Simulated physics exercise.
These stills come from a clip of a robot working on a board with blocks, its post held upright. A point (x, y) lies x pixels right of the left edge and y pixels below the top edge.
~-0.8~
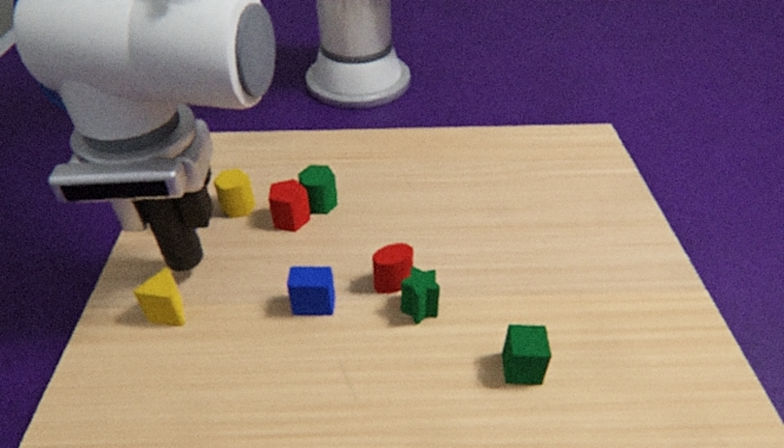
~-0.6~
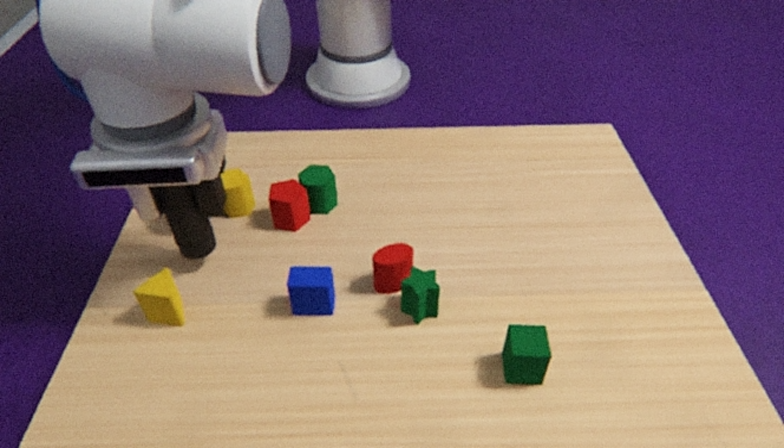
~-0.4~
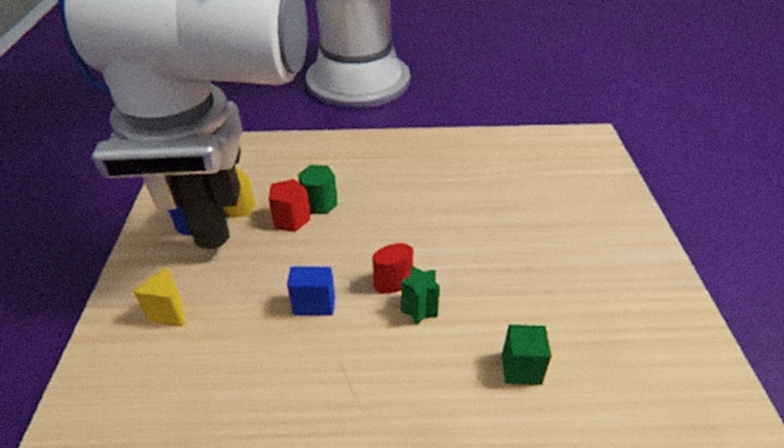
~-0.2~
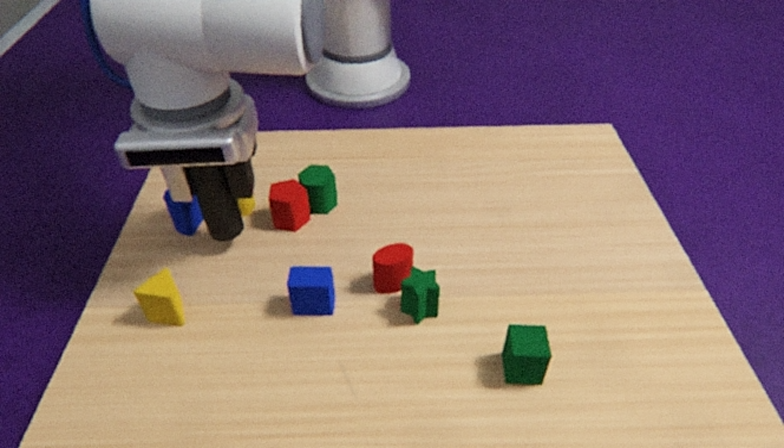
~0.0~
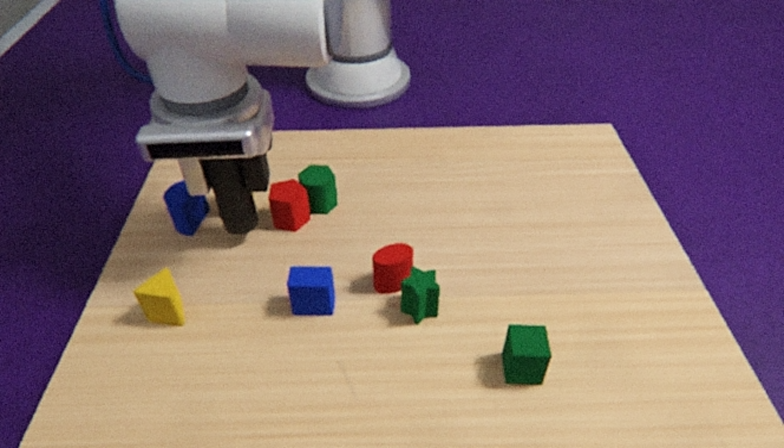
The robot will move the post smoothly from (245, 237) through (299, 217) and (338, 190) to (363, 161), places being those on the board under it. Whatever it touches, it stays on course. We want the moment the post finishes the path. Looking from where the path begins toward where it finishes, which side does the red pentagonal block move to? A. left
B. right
Answer: B.
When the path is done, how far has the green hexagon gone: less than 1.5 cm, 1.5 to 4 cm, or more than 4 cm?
It gets moved over 4 cm.
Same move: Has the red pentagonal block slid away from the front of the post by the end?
That would be a yes.
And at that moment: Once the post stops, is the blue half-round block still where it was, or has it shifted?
Stays where it is.
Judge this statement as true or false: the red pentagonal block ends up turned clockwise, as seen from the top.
That statement is accurate.
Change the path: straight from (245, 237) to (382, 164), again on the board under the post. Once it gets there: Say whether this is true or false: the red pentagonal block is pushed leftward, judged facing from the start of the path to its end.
False
The first path, step by step. One third of the way, post (299, 203); red pentagonal block (328, 174); green hexagon (348, 157), turned 20° anticlockwise.
Two thirds of the way, post (338, 176); red pentagonal block (368, 158); green hexagon (380, 138), turned 55° anticlockwise.
At the end, post (362, 148); blue half-round block still; yellow hexagon still; red pentagonal block (376, 155), turned 25° clockwise; green hexagon (392, 133), turned 35° anticlockwise.
